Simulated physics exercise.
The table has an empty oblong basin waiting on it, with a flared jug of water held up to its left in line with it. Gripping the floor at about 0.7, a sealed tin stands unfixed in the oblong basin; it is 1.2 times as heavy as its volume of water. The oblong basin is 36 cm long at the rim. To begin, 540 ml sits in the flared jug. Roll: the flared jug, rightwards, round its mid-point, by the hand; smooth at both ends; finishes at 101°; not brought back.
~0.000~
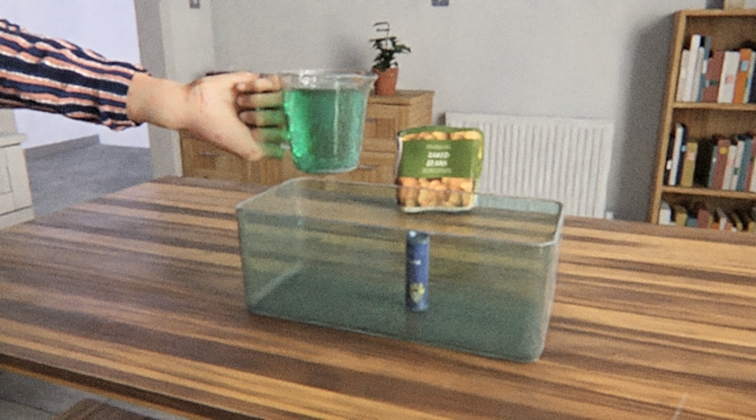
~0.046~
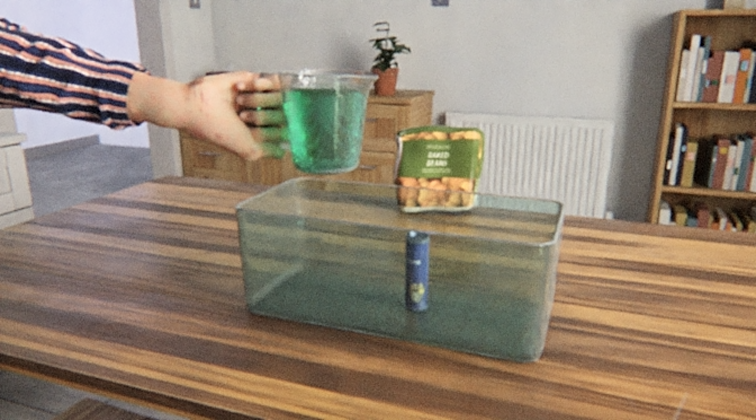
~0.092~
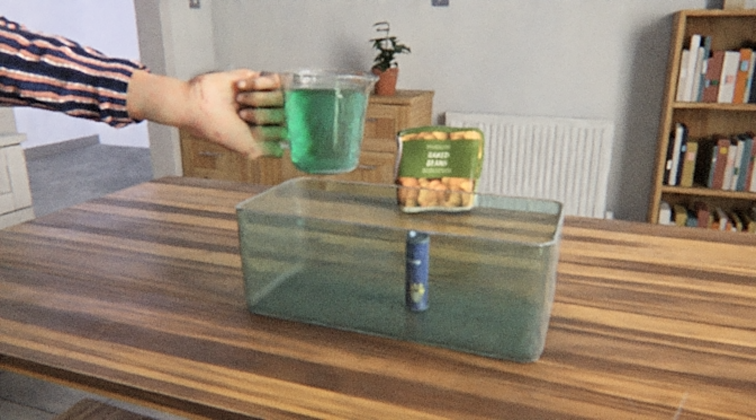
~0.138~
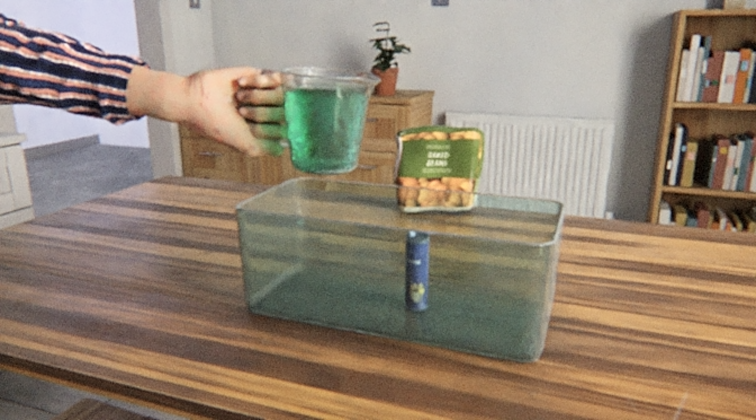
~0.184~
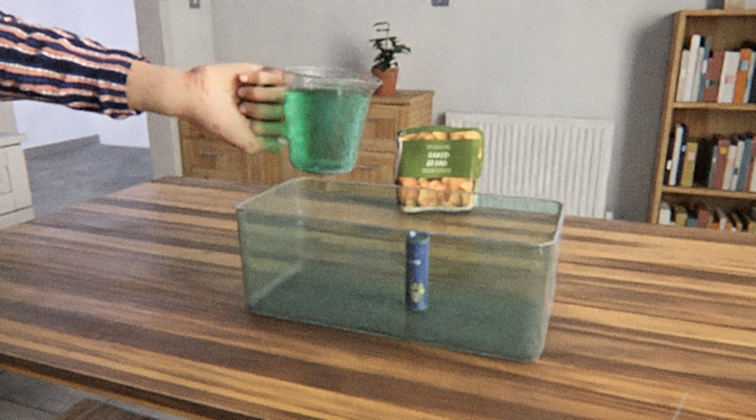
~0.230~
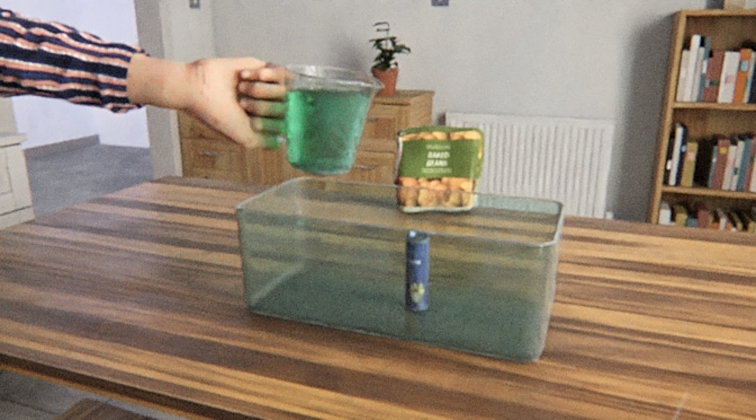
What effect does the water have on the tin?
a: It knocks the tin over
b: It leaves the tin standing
The answer is a.
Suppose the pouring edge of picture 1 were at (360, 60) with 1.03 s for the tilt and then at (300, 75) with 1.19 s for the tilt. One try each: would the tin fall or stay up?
First it falls; then it stays up.
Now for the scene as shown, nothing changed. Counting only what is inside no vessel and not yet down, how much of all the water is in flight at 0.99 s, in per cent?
Roughly 12 %.
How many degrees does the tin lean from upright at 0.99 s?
The tilt comes to near 0°.
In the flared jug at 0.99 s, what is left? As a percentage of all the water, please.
Roughly 26 per cent.
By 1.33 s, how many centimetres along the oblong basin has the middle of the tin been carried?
It has moved some 2 cm.
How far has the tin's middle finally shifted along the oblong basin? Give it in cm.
About 6.0 cm.
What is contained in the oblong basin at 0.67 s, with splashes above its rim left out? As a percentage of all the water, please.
About 6%.
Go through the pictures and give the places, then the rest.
It leans 0°; its right rim is at (377, 76); the water meets the walls at (291, 86) and (365, 89); the oblong basin's rim runs from (267, 193) to (559, 223); the tin's top is at (418, 240), in the first picture.
It leans 0°; its right rim is at (377, 76); the water meets the walls at (291, 86) and (365, 89), in the second picture.
It leans 1°; its right rim is at (378, 77); the water meets the walls at (291, 86) and (366, 89), in the third picture.
It leans 3°; its right rim is at (379, 79); the water meets the walls at (292, 86) and (367, 90), in the fourth picture.
It leans 6°; its right rim is at (381, 82); the water meets the walls at (294, 86) and (370, 91), in the fifth picture.
It leans 9°; its right rim is at (383, 86); the water meets the walls at (295, 86) and (372, 92), in the sixth picture.
Then, 0.67 s in, the tilt is 60° and 80 per cent is still to pour; the tin stands where it began.
Then, 0.99 s in, the tilt is 94° and 26 per cent is still to pour; the tin stands where it began.
Then, 1.33 s in, the tilt is 101° and 1 per cent is still to pour; the tin leans 22°.
Then, 1.69 s in, the tilt is 101° and 0 per cent is still to pour; the tin lies on its side.
Finally, the tin lies on its side.
